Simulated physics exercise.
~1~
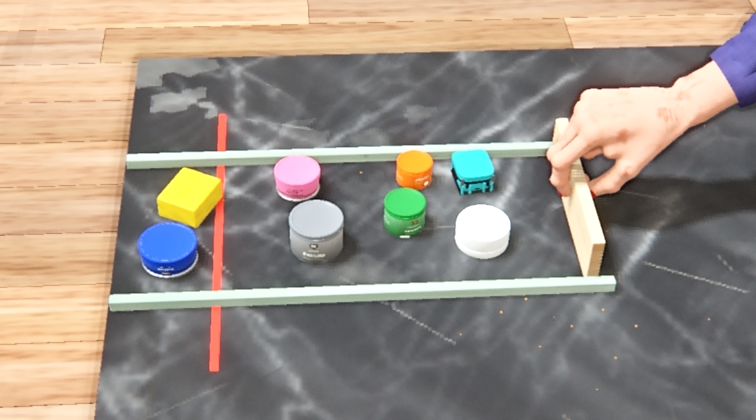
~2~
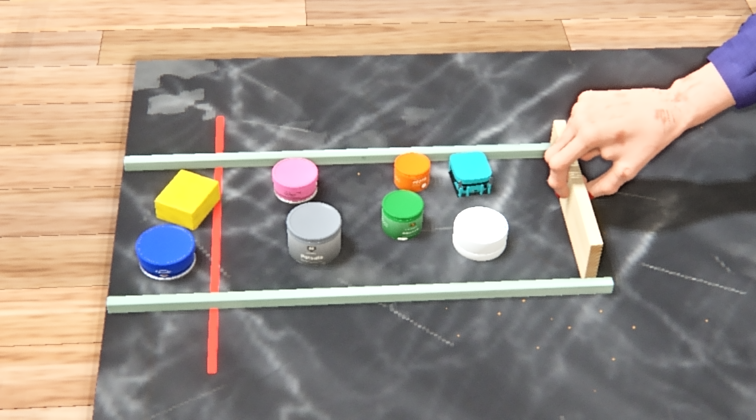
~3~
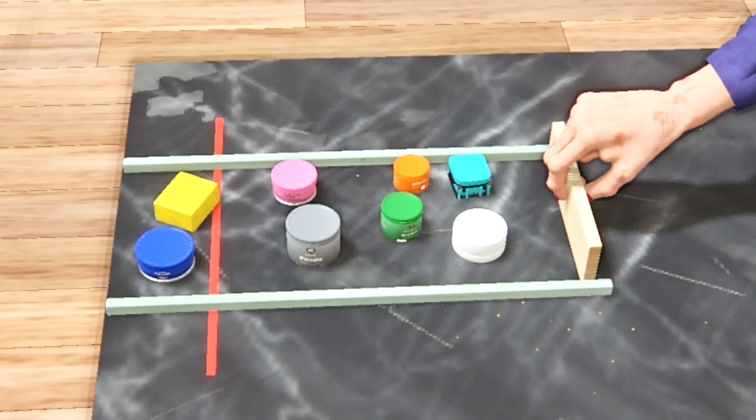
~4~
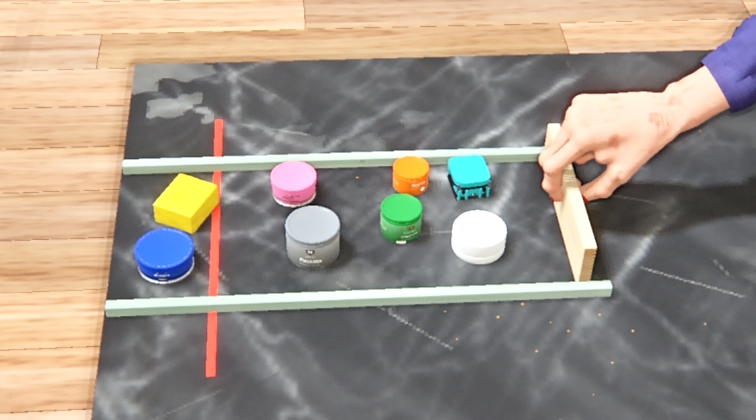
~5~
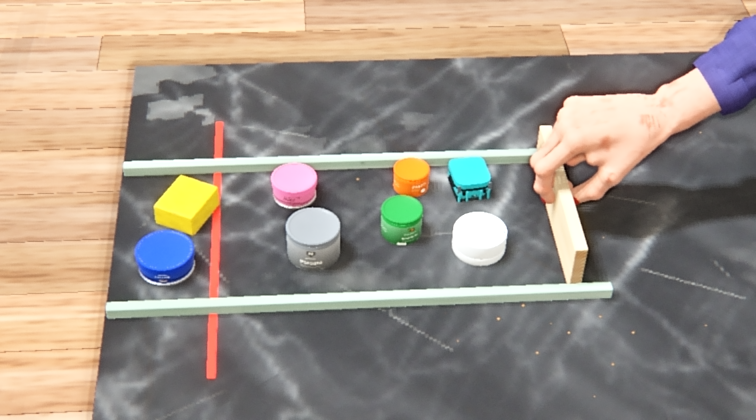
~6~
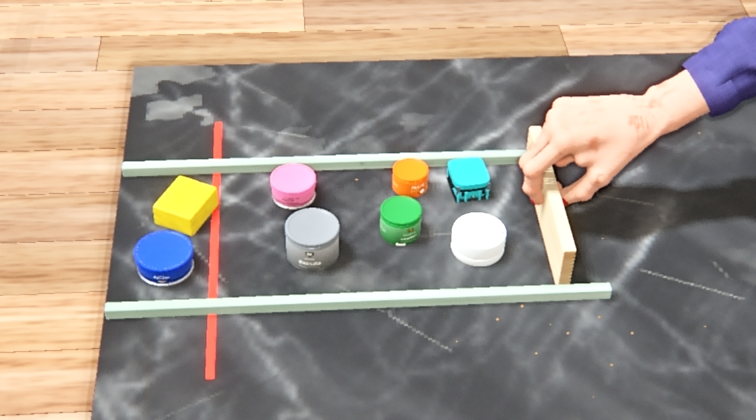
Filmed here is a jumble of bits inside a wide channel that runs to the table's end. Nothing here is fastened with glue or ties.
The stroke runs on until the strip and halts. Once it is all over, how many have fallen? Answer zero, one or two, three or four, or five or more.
When it is over, one or two have fallen.
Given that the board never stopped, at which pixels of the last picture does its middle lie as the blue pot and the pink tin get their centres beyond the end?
(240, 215) and then (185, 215), give or take.
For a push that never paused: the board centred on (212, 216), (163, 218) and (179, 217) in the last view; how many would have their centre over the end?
Over the end: 2, 5, 4.
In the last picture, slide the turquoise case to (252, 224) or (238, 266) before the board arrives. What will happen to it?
The turquoise case stays put at the first spot and stays put at the second.
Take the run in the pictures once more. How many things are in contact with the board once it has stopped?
That number would be 3.
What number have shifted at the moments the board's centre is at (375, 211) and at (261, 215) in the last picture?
By the first moment it's 6, by the second it's 8.
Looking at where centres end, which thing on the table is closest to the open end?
Answer: The pink tin.
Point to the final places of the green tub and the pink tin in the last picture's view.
First object about (194, 215); second object about (133, 198).
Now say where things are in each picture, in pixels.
In the first frame, blue pot (169, 250); yellow block (190, 198); pink tin (297, 179); board (576, 197); tape (219, 228).
In the second frame, yellow block (188, 199); turquoise case (470, 174).
In the third frame, pink tin (294, 183); orange tub (411, 174).
In the fourth frame, blue pot (165, 256); white lid (479, 237).
In the fifth frame, yellow block (187, 205); grey tub (314, 239).
In the sixth frame, blue pot (165, 259); yellow block (186, 205); pink tin (293, 187); board (549, 205); tape (215, 236).
Early on, none off yet; blue pot at rest near (165, 259); yellow block at rest near (186, 205); pink tin at rest near (293, 187).
A while later, none off yet; blue pot at rest near (165, 259); yellow block at rest near (186, 205); pink tin travelled about its own width near (263, 190).
Further along, none off yet; blue pot travelled a little near (142, 261); yellow block travelled about its own width near (140, 218); pink tin travelled well along near (183, 191).
Finally, the number that fall off is one or two; lost, yellow block and blue pot.
